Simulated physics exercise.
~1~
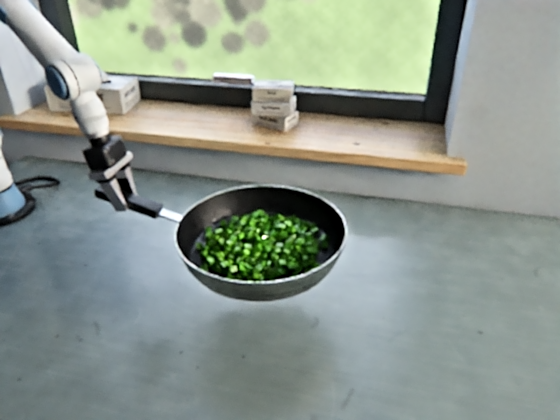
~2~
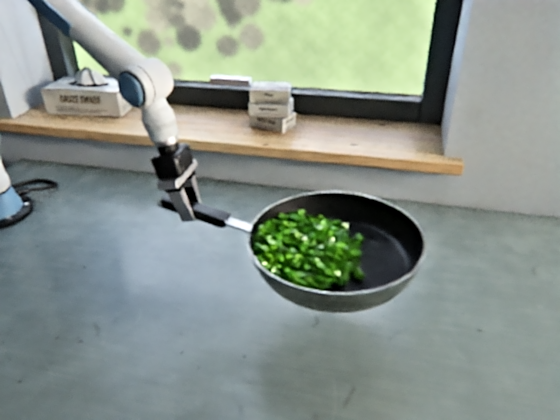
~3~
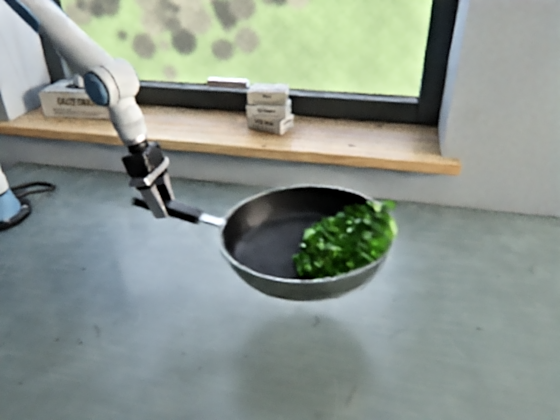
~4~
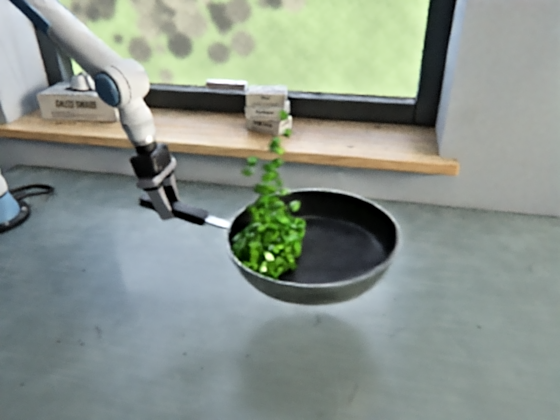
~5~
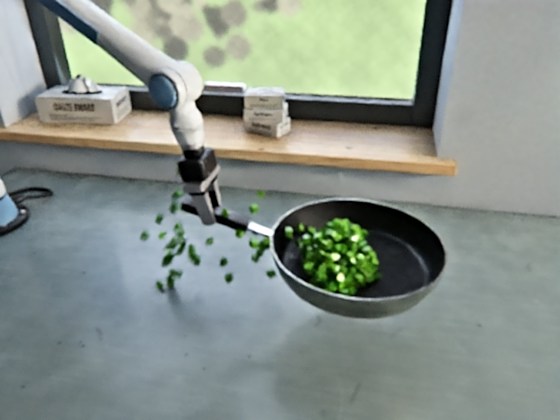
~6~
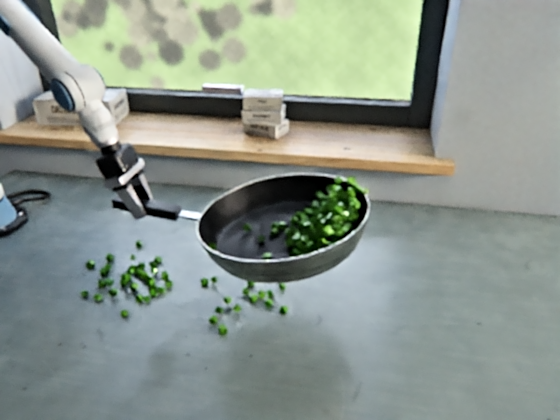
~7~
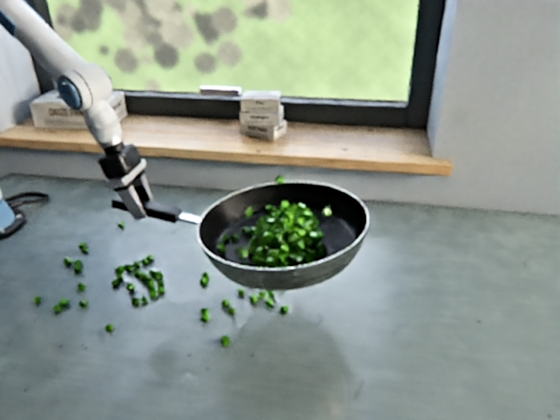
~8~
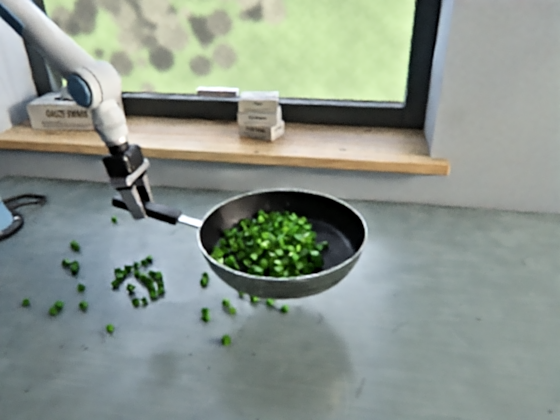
The footage shows a robot arm shaking a frying pan of chopped green vegetables back and forth above a grey surface, tossing the pieces until some fly out over the handle side and scatter below, while most settle in the pan as it comes to rest.
